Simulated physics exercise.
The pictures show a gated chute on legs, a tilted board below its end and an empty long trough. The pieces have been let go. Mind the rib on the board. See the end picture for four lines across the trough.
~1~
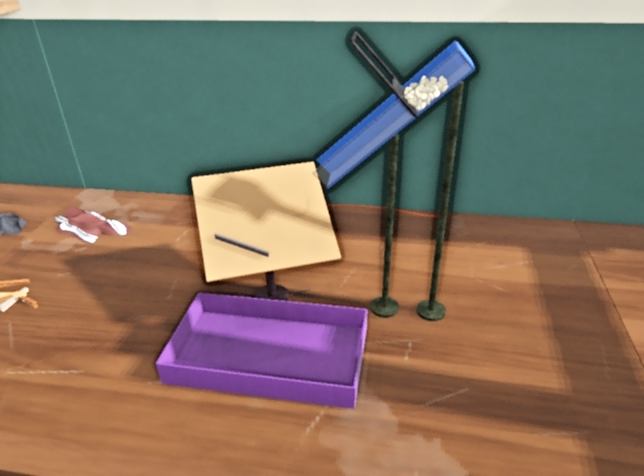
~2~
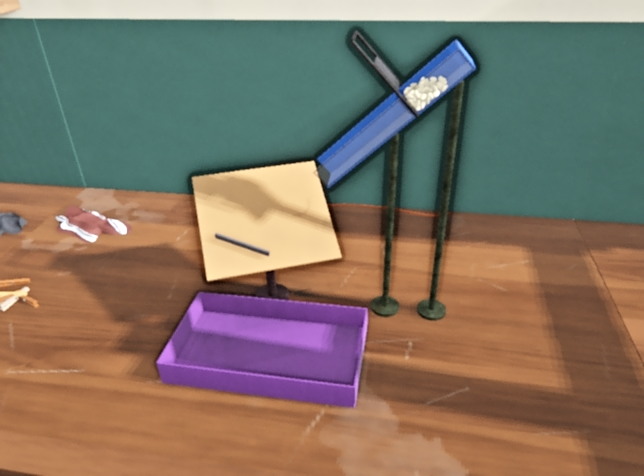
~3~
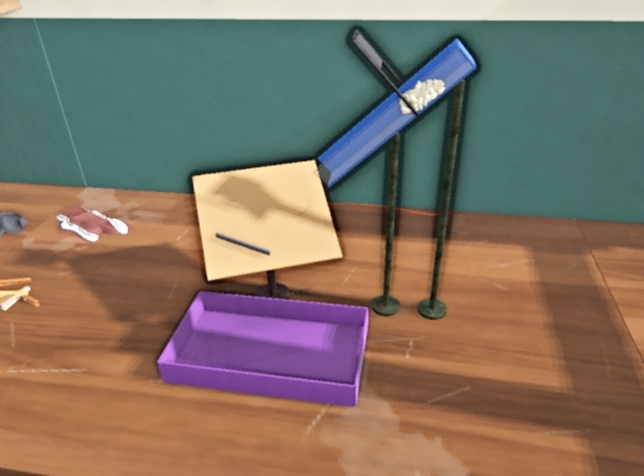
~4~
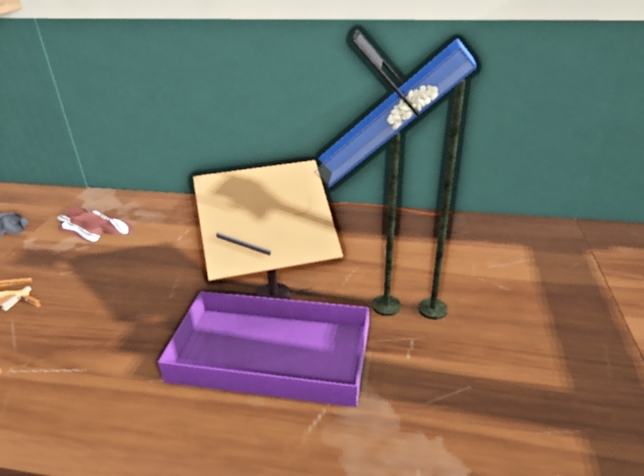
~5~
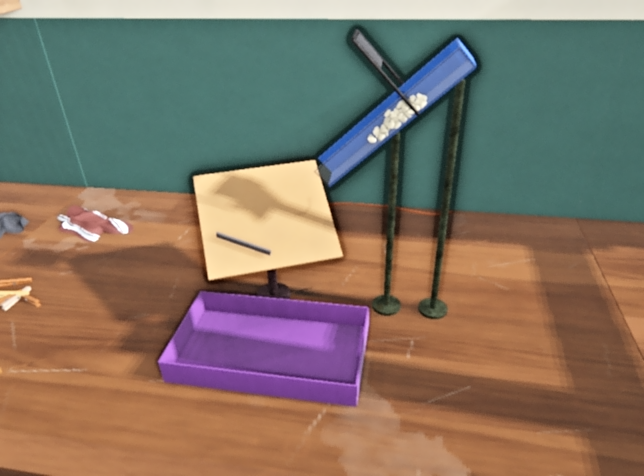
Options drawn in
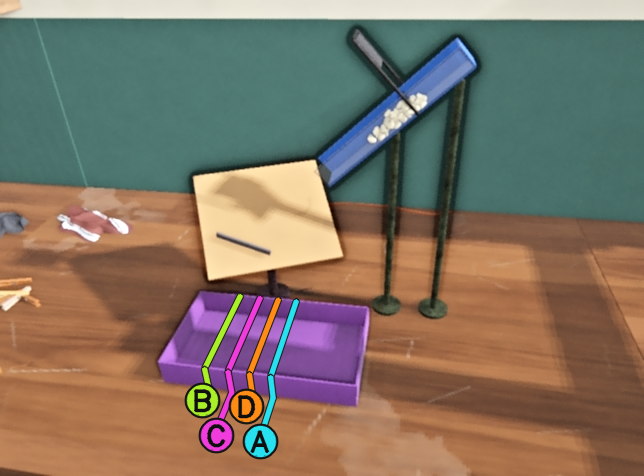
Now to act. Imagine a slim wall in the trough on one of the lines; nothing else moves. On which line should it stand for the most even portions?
Choose A.
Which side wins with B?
The right side.
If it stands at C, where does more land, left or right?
Right.
On the marked copy, line A crosses the front rim at (270, 375); line B crosses the front rim at (205, 367); line C crosses the front rim at (228, 370); line D crosses the front rim at (249, 373).
For line A, of what is caught, close to a third on the left of the divider, close to two thirds on the right.
For line B, of what is caught, only a few on the left of the divider, all but a few on the right.
For line C, of what is caught, only a few on the left of the divider, all but a few on the right.
For line D, of what is caught, a small share on the left of the divider, the bulk on the right.
